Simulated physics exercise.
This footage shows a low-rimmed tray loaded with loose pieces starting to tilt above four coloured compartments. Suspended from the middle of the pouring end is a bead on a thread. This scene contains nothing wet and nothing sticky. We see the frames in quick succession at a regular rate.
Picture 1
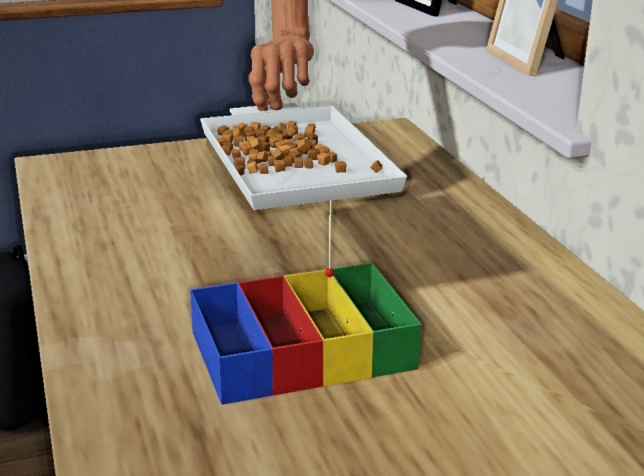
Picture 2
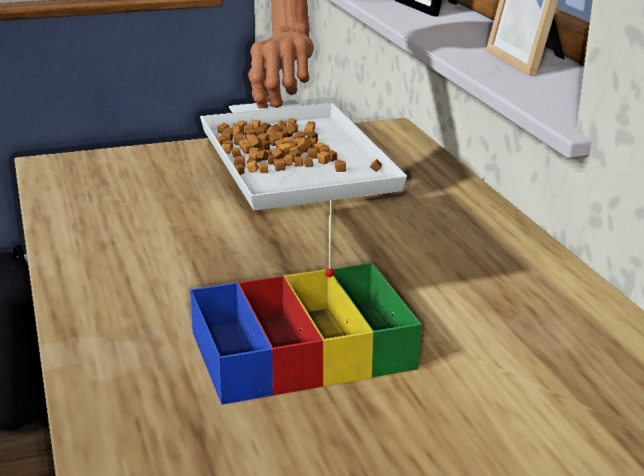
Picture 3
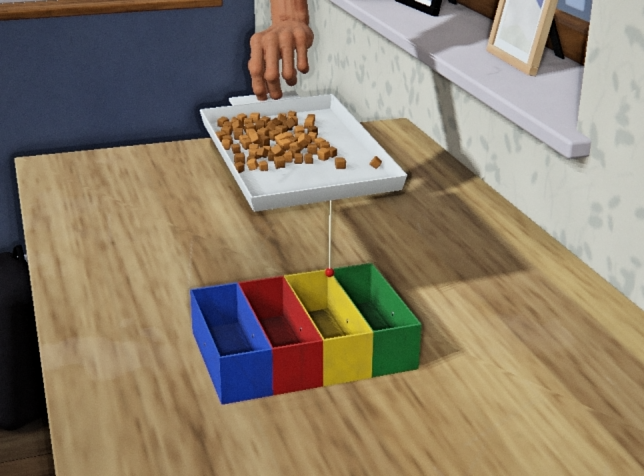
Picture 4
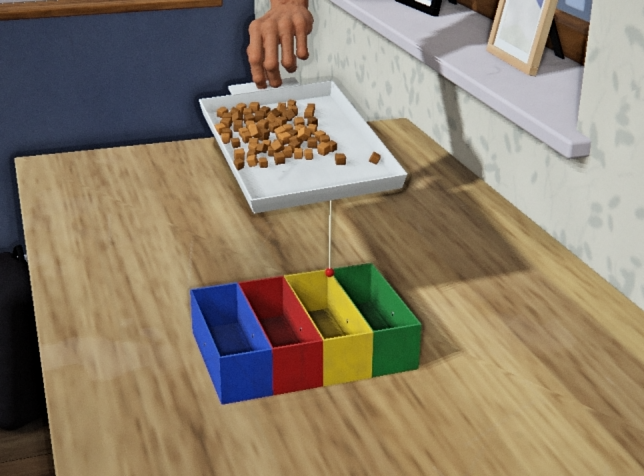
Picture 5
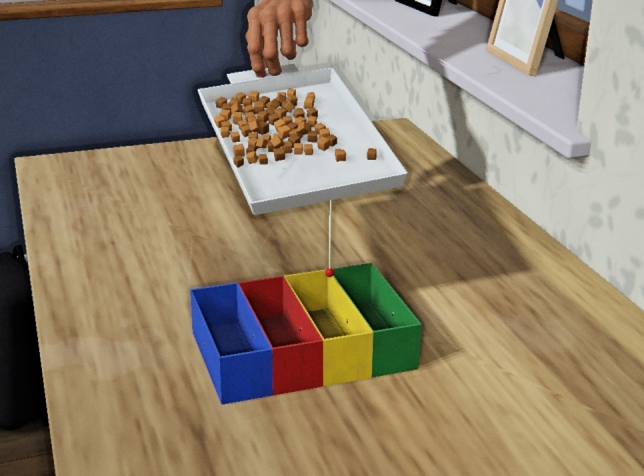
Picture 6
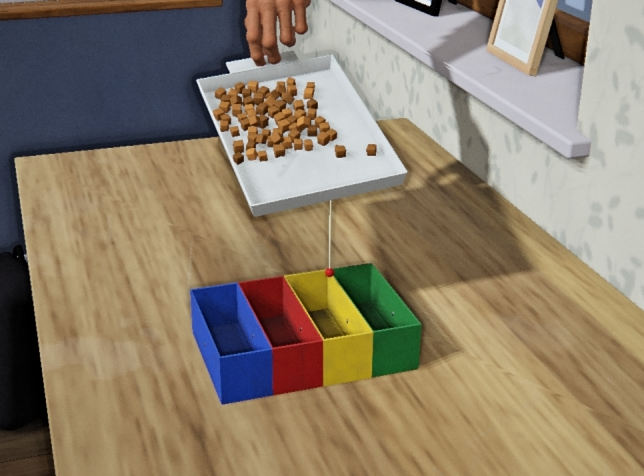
White tray of small brown cubes tilting gradually toward its front edge above blue, red, yellow and green compartments, hand rising behind.
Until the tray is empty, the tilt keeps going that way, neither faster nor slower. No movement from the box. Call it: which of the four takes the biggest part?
The red compartment.
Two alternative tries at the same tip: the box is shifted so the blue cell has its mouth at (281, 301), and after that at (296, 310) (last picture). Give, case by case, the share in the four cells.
70 and 60 in a hundred, in turn.
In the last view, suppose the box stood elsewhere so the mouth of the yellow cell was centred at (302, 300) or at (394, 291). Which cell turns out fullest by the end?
Red; the cell in blue.
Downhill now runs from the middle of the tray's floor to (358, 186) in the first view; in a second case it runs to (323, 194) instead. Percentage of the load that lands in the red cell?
0 %, give or take, and then 30 %.
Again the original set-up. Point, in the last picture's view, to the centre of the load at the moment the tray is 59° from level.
Somewhere near pixel (275, 176).
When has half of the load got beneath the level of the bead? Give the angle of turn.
Roughly 110 degrees from level.
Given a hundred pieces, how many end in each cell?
Blue cell: Around 10 percent; red cell: Around 60 percent; yellow cell: Around 20 percent; green cell: Around 0 percent.
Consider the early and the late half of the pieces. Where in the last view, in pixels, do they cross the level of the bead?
Half one: (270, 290), half two: (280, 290).
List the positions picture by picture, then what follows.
In the first frame, corners of the pouring end at (254, 193) and (402, 175), level; middle of the load at (281, 147), brown sugar cubes; bead on its thread at (330, 273); blue cell at (246, 372); red cell at (298, 363); yellow cell at (348, 354); green cell at (396, 346).
In the second frame, corners of the pouring end at (254, 194) and (402, 175), level; middle of the load at (281, 145).
In the third frame, corners of the pouring end at (254, 195) and (402, 174), tipped barely, lowest at the left corner; middle of the load at (281, 140).
In the fourth frame, corners of the pouring end at (254, 198) and (402, 173), tipped a little, lowest at the left corner; middle of the load at (281, 133).
In the fifth frame, corners of the pouring end at (254, 200) and (402, 172), tipped a little, lowest at the left corner; middle of the load at (280, 126).
In the sixth frame, corners of the pouring end at (254, 203) and (402, 171), tipped clearly, lowest at the left corner; middle of the load at (280, 120); blue cell at (246, 372); red cell at (298, 363); yellow cell at (348, 354); green cell at (396, 346).
Soon after the last picture, tray tipped steeply; nearly all on the tray; a stray few in the red cell; a stray few in the yellow cell; a small part falling or outside the box.
A little later, tray tipped right over; most on the tray; a small part in the red cell; a small part in the yellow cell; a stray few in the blue cell.
Later still, tray tipped past a quarter turn; about half in the red cell; about a quarter in the yellow cell; a small part in the blue cell; a stray few in the green cell; a small part falling or outside the box.
At rest, tray tipped past a quarter turn; about half in the red cell; about a quarter in the yellow cell; a small part in the blue cell; a stray few in the green cell; a small part outside the box.
